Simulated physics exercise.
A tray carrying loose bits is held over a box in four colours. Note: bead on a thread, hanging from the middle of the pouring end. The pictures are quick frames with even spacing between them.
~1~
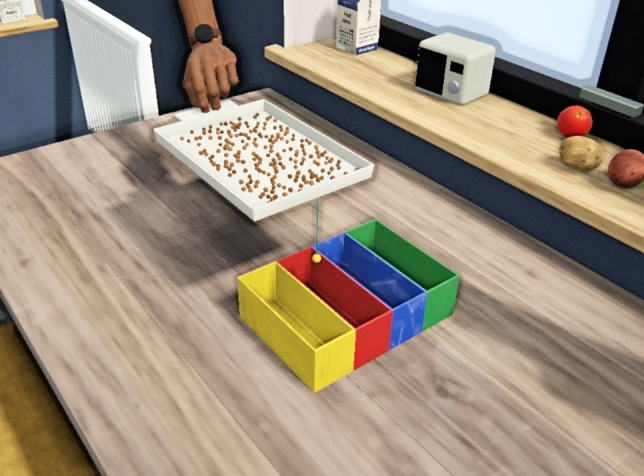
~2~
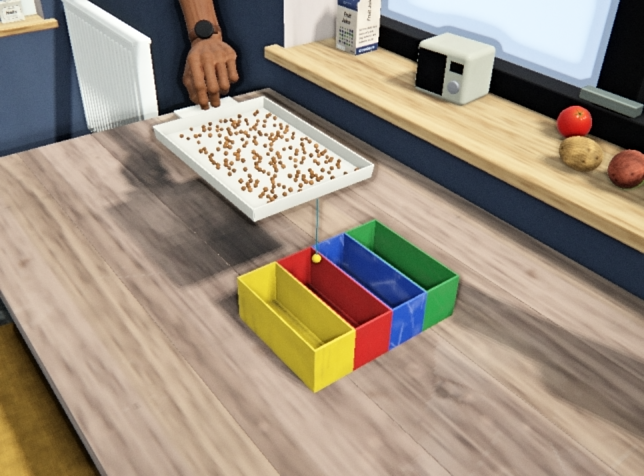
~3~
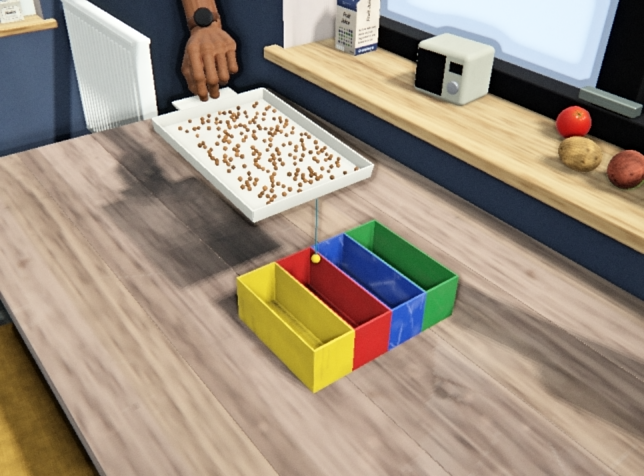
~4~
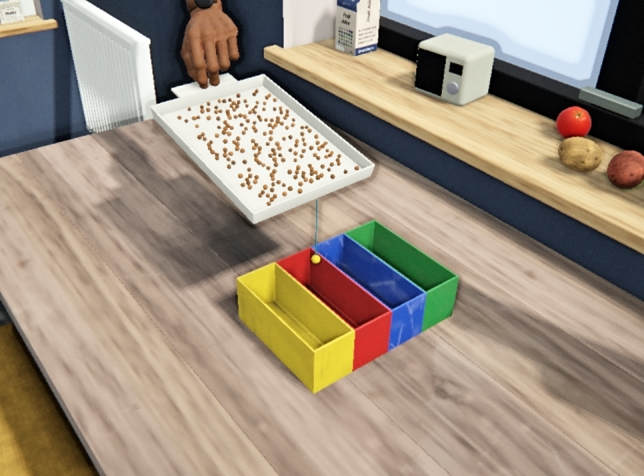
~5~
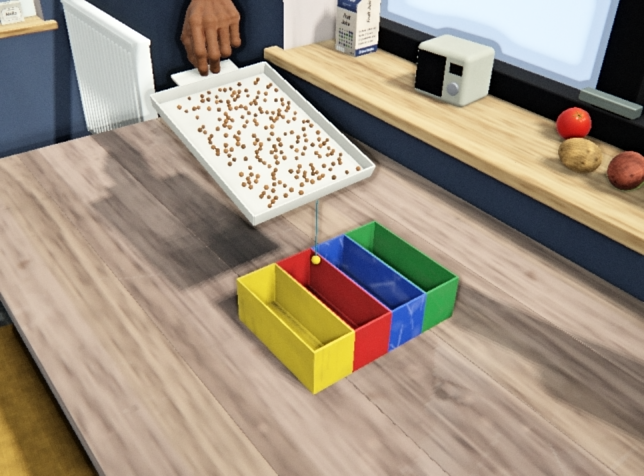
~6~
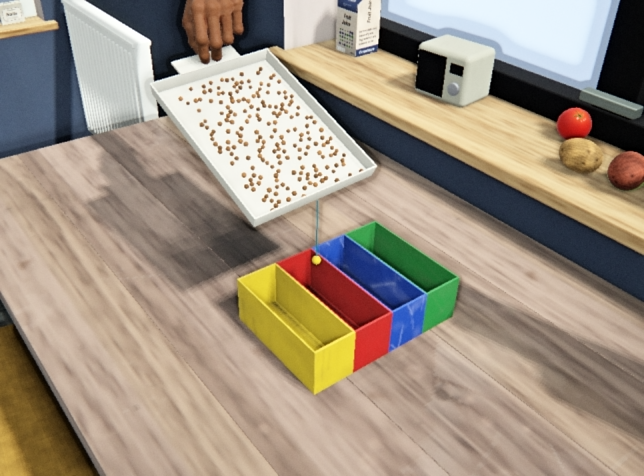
A hand raised the back of a white tray of small brown balls, tilting it gradually toward a box with yellow, red, blue and green sections, while a small yellow bead hung nearly still.
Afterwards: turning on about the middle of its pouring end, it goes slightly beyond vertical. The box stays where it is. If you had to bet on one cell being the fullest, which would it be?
I would bet on the yellow cell.
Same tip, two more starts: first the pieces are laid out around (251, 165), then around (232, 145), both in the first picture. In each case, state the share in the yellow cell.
Roughly 60 per cent, then 70 per cent.
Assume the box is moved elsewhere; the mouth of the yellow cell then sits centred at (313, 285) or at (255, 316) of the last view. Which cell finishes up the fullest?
The first time the yellow cell comes out on top, the second time that red cell.
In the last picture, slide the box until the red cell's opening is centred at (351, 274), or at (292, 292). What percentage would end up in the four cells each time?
First placement near 50 percent, second near 100 percent.
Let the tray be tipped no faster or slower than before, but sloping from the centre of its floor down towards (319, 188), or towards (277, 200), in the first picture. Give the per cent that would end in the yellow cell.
The share is 0 per cent in the first and 70 per cent in the second.
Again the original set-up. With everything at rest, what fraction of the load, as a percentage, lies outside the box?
My guess is about 10 percent.
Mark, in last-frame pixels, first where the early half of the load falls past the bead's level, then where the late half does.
It passes near (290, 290) first and then near (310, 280).
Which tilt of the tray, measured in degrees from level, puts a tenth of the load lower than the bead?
Roughly 70 degrees of turn.
Shortly afterwards, tray tipped steeply; the bulk on the tray; a little in the yellow cell; only a few in the red cell; a little falling or outside the box.
Next, tray tipped past a quarter turn; near two thirds on the tray; near a quarter in the yellow cell; a little in the red cell; only a few in the blue cell; a little falling or outside the box.
Some moments later, tray tipped past a quarter turn; near half in the yellow cell; near a quarter in the red cell; a little in the blue cell; a little falling or outside the box.
In the end, tray tipped past a quarter turn; near half in the yellow cell; near a quarter in the red cell; a little in the blue cell; none at all in the green cell; a little outside the box.
